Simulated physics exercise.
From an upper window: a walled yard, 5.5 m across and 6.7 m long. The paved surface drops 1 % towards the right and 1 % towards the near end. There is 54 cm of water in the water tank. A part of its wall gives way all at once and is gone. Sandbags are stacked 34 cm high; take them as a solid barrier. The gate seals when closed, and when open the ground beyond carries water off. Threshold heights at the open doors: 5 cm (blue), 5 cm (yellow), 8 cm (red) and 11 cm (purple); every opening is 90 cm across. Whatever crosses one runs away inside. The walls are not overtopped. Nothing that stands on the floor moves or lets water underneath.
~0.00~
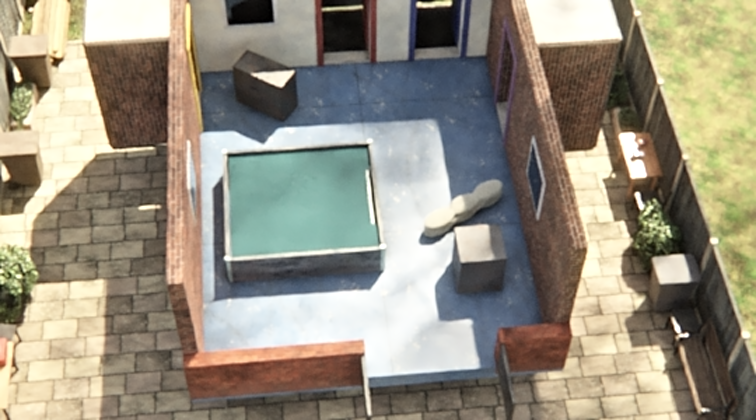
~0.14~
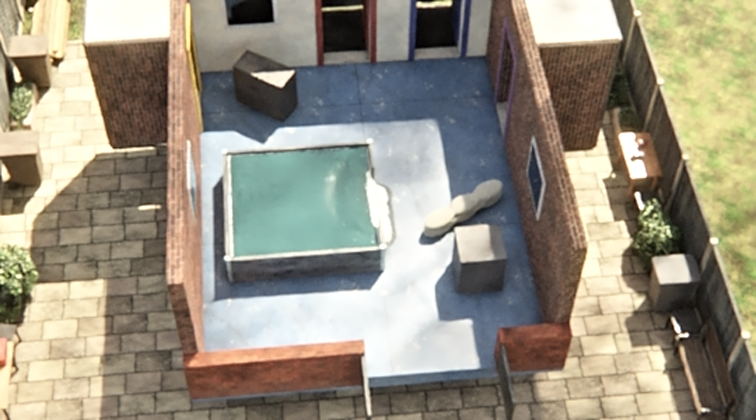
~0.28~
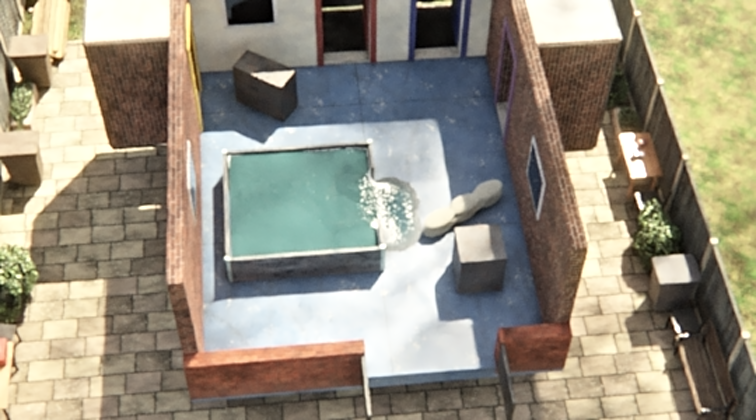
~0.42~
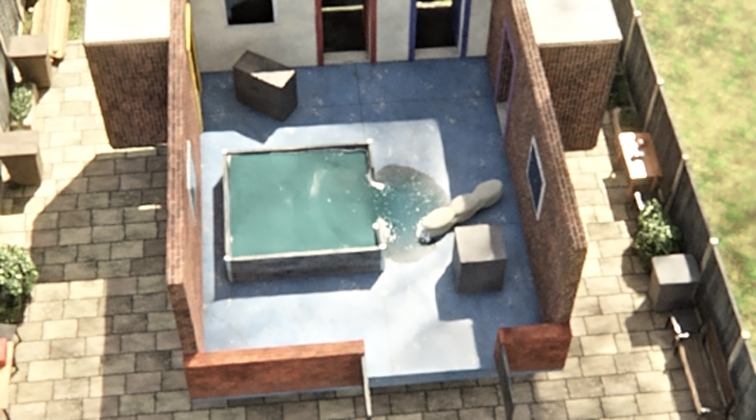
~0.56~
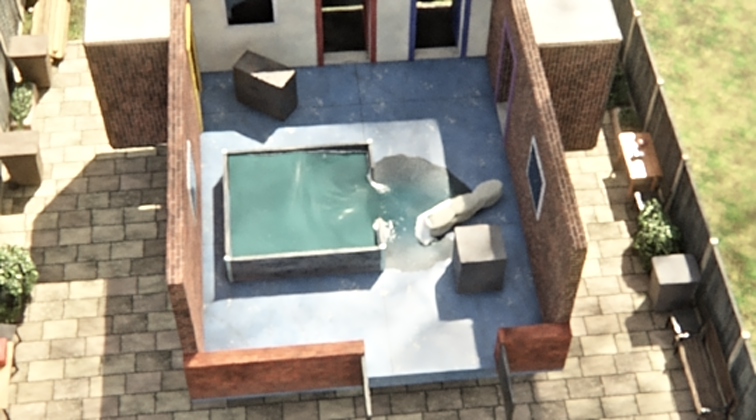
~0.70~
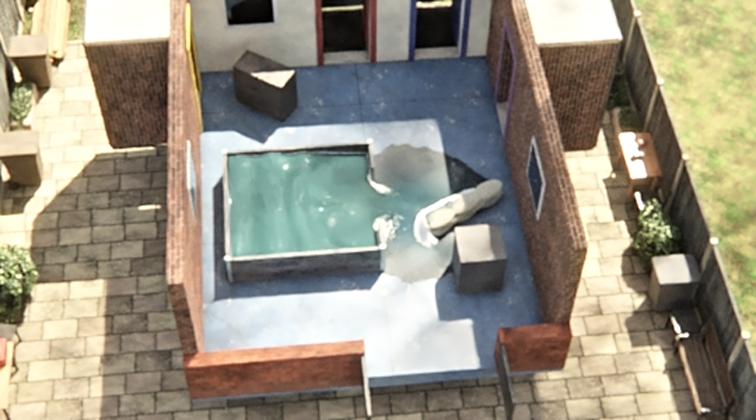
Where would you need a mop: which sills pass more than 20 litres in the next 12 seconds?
The water let in: At the blue door it passes the limit; at the yellow door it stays under the limit; at the red door it keeps below the limit; at the purple door it goes over the limit.
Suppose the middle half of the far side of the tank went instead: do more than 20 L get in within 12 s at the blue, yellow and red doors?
Then: Blue above, yellow over, red past it.
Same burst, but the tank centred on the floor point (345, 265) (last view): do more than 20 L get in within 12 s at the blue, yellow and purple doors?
Against that limit: Blue past it, yellow not over, purple not over.
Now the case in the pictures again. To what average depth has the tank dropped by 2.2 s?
Roughly 35 cm on average.
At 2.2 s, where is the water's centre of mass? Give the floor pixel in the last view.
Around (354, 210).
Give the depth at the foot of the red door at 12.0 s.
Roughly 5.0 cm deep.
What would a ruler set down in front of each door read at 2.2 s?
Depths in cm: Blue 4, yellow 0, red 0, purple 22.
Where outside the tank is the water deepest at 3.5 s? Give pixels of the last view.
Around (480, 61).
After 1.4 s water covers 20 % of the floor and is deepest (40 cm) near (422, 231); blue door not reached, yellow door not reached, red door not reached, purple door 11 cm at the sill, 0 L in.
After 2.2 s water covers 30 % of the floor and is deepest (36 cm) near (422, 231); blue door not reached, yellow door not reached, red door not reached, purple door 22 cm at the sill, 19 L in.
After 3.5 s water covers 45 % of the floor and is deepest (32 cm) near (480, 61); blue door 20 cm at the sill, 63 L in, yellow door not reached, red door 3 cm at the sill, 0 L in, purple door 19 cm at the sill, 73 L in.
After 7.0 s water covers 70 % of the floor and is deepest (16 cm) near (484, 82); blue door 15 cm at the sill, 265 L in, yellow door 6 cm at the sill, 0 L in, red door 6 cm at the sill, 0 L in, purple door 13 cm at the sill, 111 L in.
After 12.0 s water covers 85 % of the floor and is deepest (12 cm) near (503, 169); blue door 8 cm at the sill, 347 L in, yellow door 5 cm at the sill, 5 L in, red door 5 cm at the sill, 0 L in, purple door 9 cm at the sill, 113 L in.
